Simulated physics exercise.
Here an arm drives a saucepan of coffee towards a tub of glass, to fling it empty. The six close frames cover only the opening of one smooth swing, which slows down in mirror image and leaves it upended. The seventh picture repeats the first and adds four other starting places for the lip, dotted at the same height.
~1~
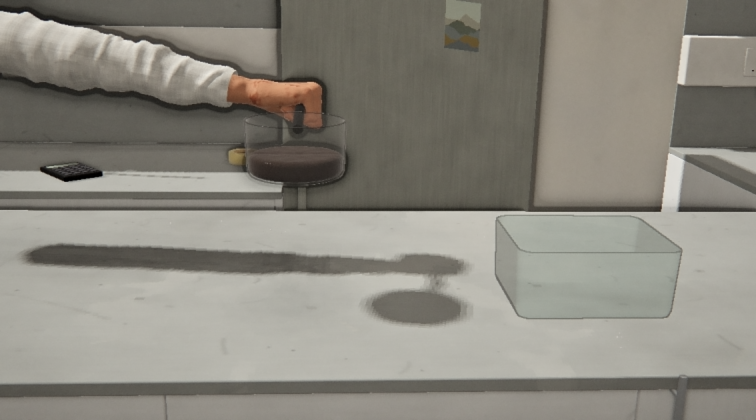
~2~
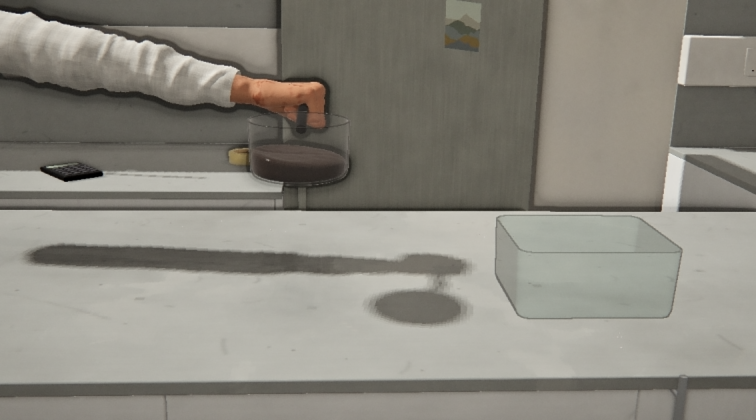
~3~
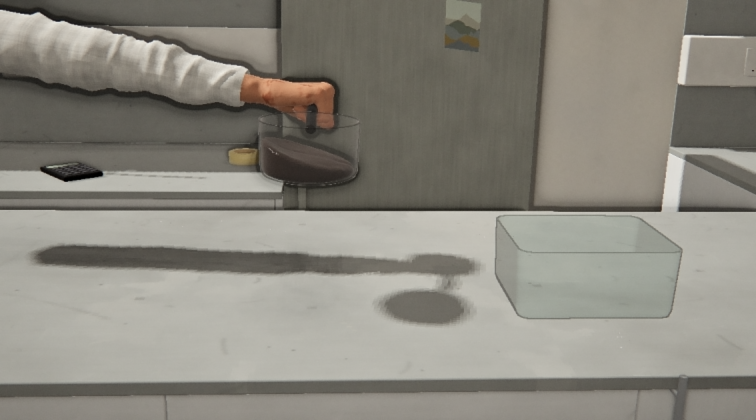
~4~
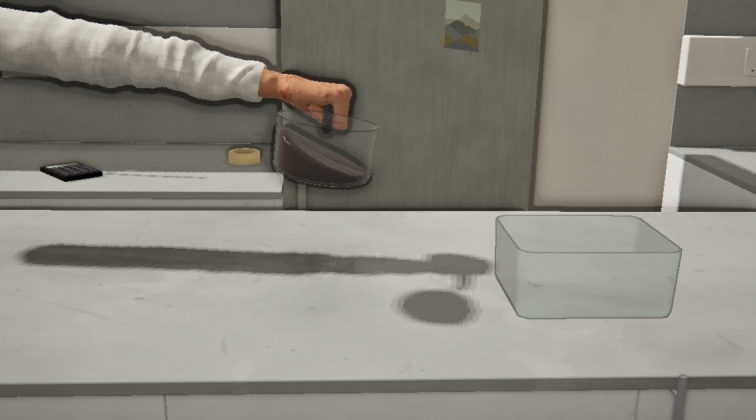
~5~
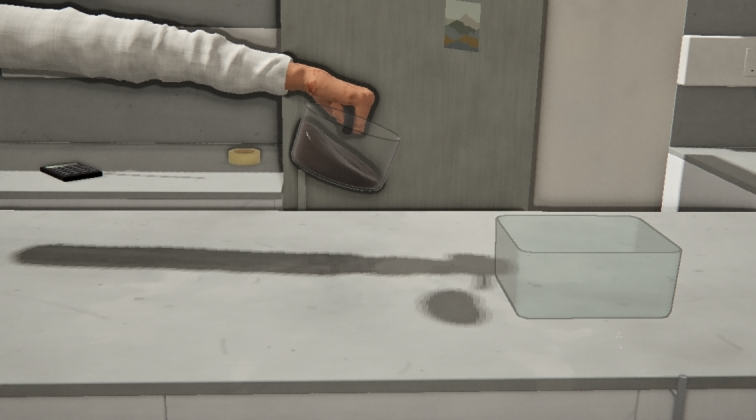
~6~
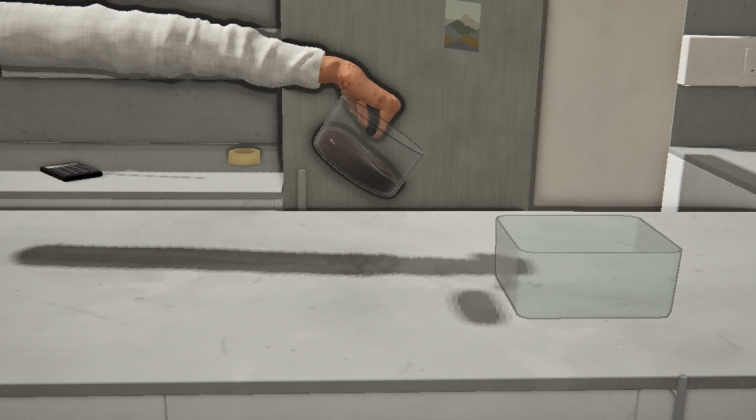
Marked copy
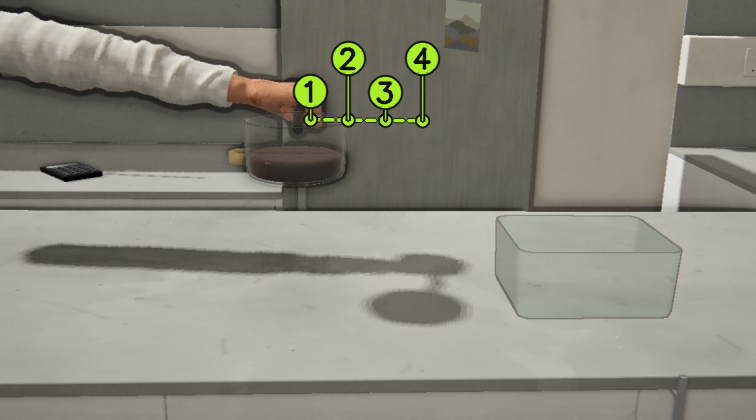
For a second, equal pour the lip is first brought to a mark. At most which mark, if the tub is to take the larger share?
Spot 1 just does it.
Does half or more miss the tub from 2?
No, not at all.
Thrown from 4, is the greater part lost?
No.
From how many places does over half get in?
All four.
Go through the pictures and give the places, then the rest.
In the first picture, upright, lip at (344, 120); tub from (514, 317) to (670, 316); nothing has left yet.
In the second picture, upright, lip at (348, 120); nothing has left yet.
In the third picture, upright, lip at (358, 120); nothing has left yet.
In the fourth picture, tipped about 7°, lip at (377, 126); nothing has left yet.
In the fifth picture, tipped about 19°, lip at (400, 137); nothing has left yet.
In the sixth picture, tipped about 34°, lip at (423, 151); nothing has left yet.
In lime, 1 at (310, 119); 2 at (348, 120); 3 at (385, 120); 4 at (422, 120).
With 1, about 69 % lands in the tub, 17 % falls short and 14 % goes beside or beyond.
With 2, about 78 % lands in the tub, 13 % falls short and 8 % goes beside or beyond.
With 3, about 89 % lands in the tub, 8 % falls short and 4 % goes beside or beyond.
With 4, about 82 % lands in the tub, 1 % falls short and 16 % goes beside or beyond.
